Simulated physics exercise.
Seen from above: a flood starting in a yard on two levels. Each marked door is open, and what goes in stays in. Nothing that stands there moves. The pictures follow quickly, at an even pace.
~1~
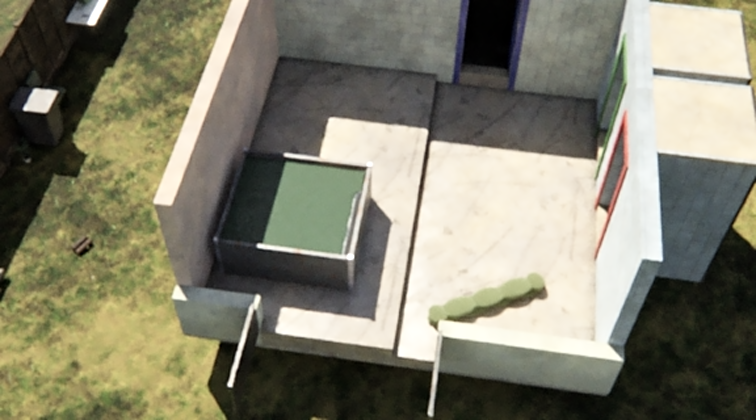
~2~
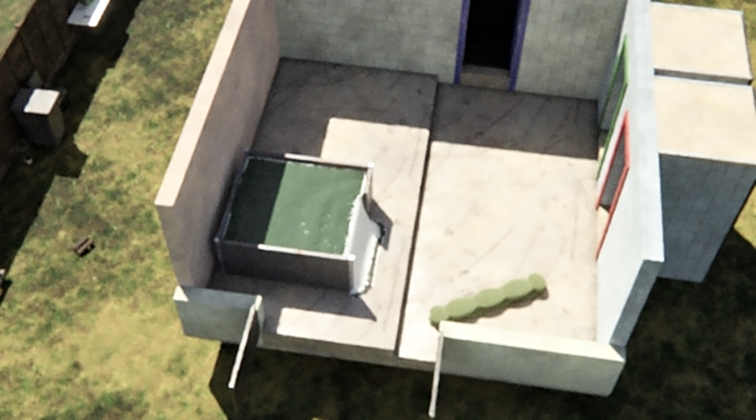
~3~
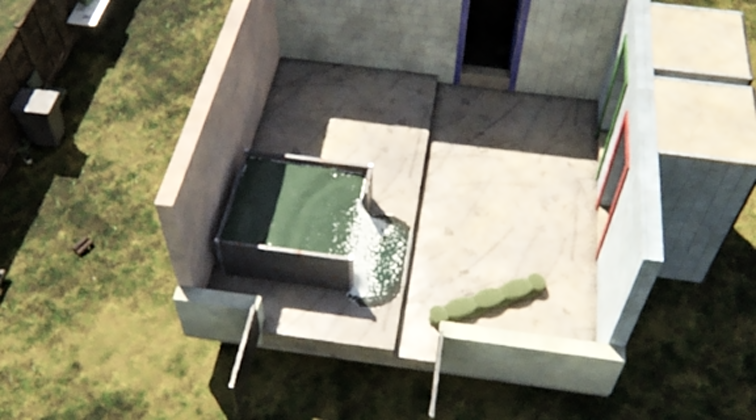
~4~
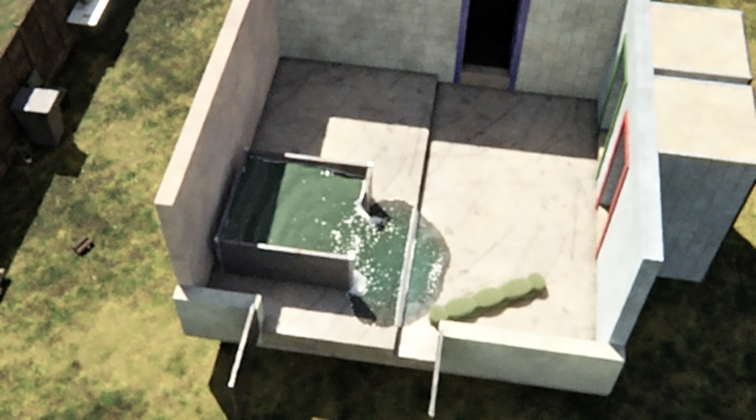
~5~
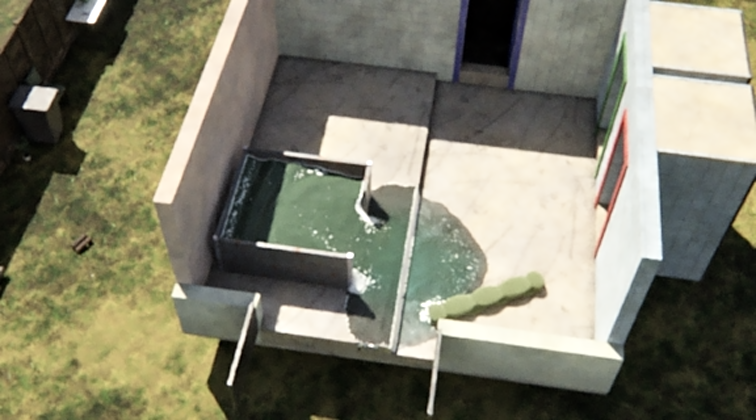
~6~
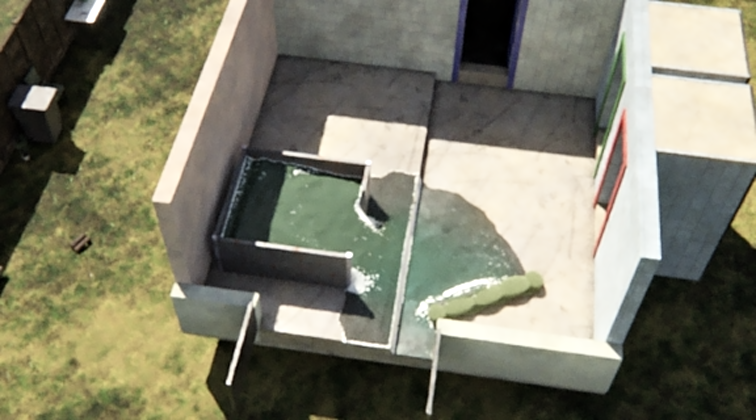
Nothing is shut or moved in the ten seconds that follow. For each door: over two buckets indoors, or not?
The blue door admits no more than that; the red door lets in a lot; the green door admits no more than that.
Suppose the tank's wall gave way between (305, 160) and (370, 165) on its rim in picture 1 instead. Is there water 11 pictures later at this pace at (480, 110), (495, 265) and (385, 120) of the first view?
In that order: Under water, dry, under water.
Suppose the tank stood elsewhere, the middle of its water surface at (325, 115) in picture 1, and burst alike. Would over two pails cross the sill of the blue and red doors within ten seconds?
My reading: Blue stays under, red lets more in.
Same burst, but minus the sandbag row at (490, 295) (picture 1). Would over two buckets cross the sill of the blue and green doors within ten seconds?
My reading: The blue door takes less, the green door stays under.
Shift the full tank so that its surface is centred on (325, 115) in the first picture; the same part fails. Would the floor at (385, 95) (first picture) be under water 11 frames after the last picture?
Answer: No water.
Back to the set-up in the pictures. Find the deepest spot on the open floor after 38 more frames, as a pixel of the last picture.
Around (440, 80).
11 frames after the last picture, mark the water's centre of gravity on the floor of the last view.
Close to (402, 246).
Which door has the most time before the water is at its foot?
I say the door marked blue.
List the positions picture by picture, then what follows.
The first frame shows the tank at (296, 205) is whole and still.
In the second frame, water pours out at (357, 247) and has run to (362, 292).
In the third frame, the front is at (401, 224), out from the gap at (357, 247).
In the fourth frame, water pours out at (357, 247) and has run to (446, 258).
In the fifth frame, the front is at (482, 264), out from the gap at (356, 246).
In the sixth frame, water pours out at (355, 245) and has run to (518, 272).
A moment on, water covers 35 % of the floor; the blue door not reached, the red door under two buckets in, the green door not reached.
Next, water covers 40 % of the floor; the blue door not reached, the red door over two buckets in, the green door wet at the sill, nothing in.
Then, water covers 45 % of the floor; the blue door wet at the sill, nothing in, the red door far over two buckets in, the green door wet at the sill, nothing in.
Later, water covers 55 % of the floor; the blue door wet at the sill, nothing in, the red door far over two buckets in, the green door wet at the sill, nothing in.
In the end, water covers 55 % of the floor; the blue door wet at the sill, nothing in, the red door far over two buckets in, the green door wet at the sill, nothing in.
